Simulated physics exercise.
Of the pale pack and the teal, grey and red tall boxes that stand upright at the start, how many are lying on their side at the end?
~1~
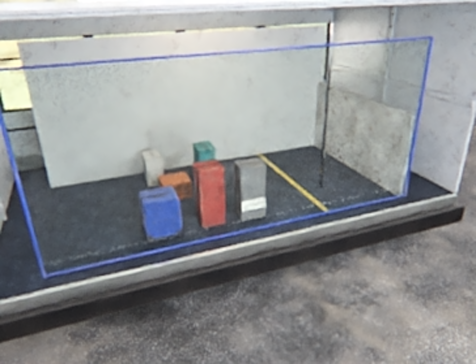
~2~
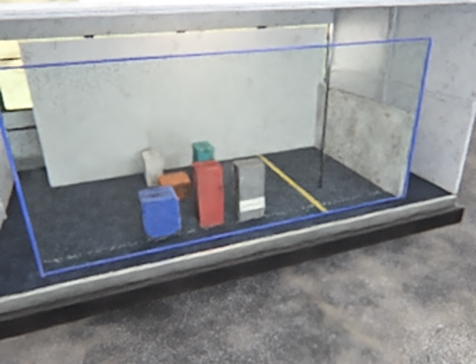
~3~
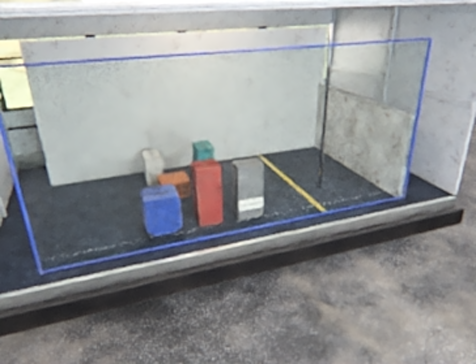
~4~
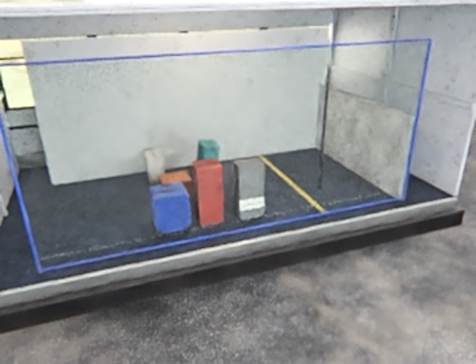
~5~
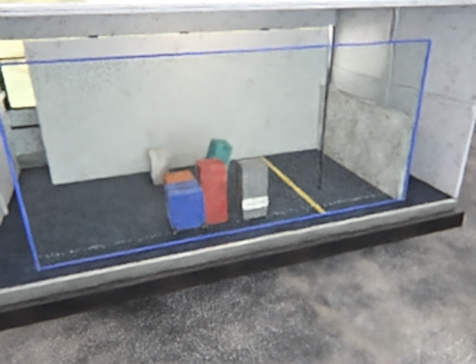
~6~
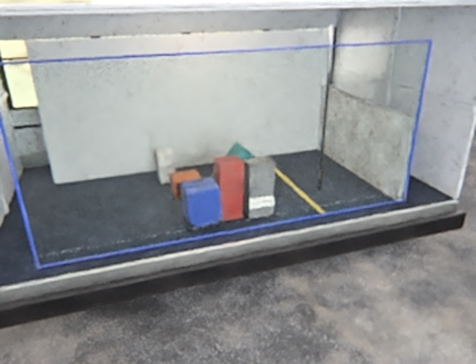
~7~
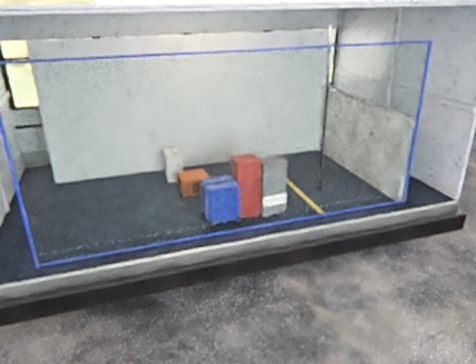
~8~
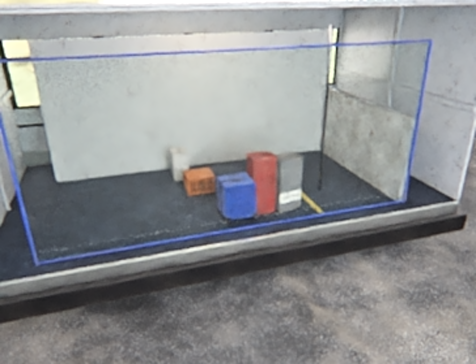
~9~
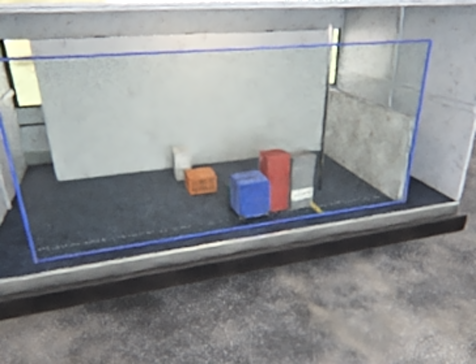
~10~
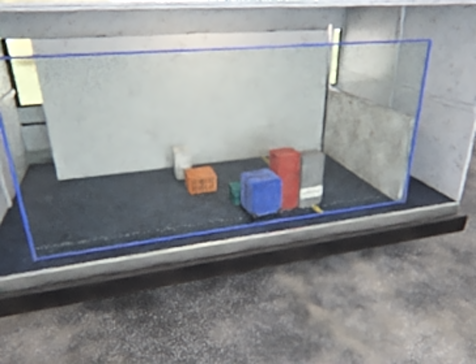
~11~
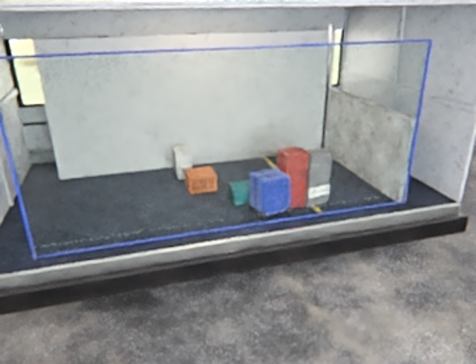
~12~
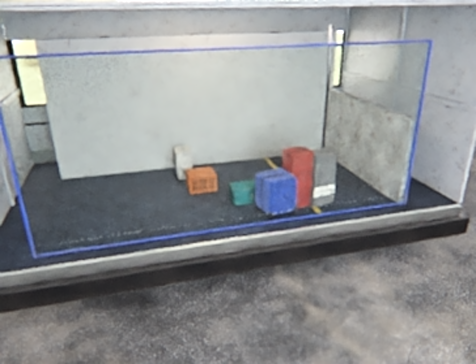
One of them, the teal box, ends up lying on its side, while the pale pack and the grey and red boxes are still upright.
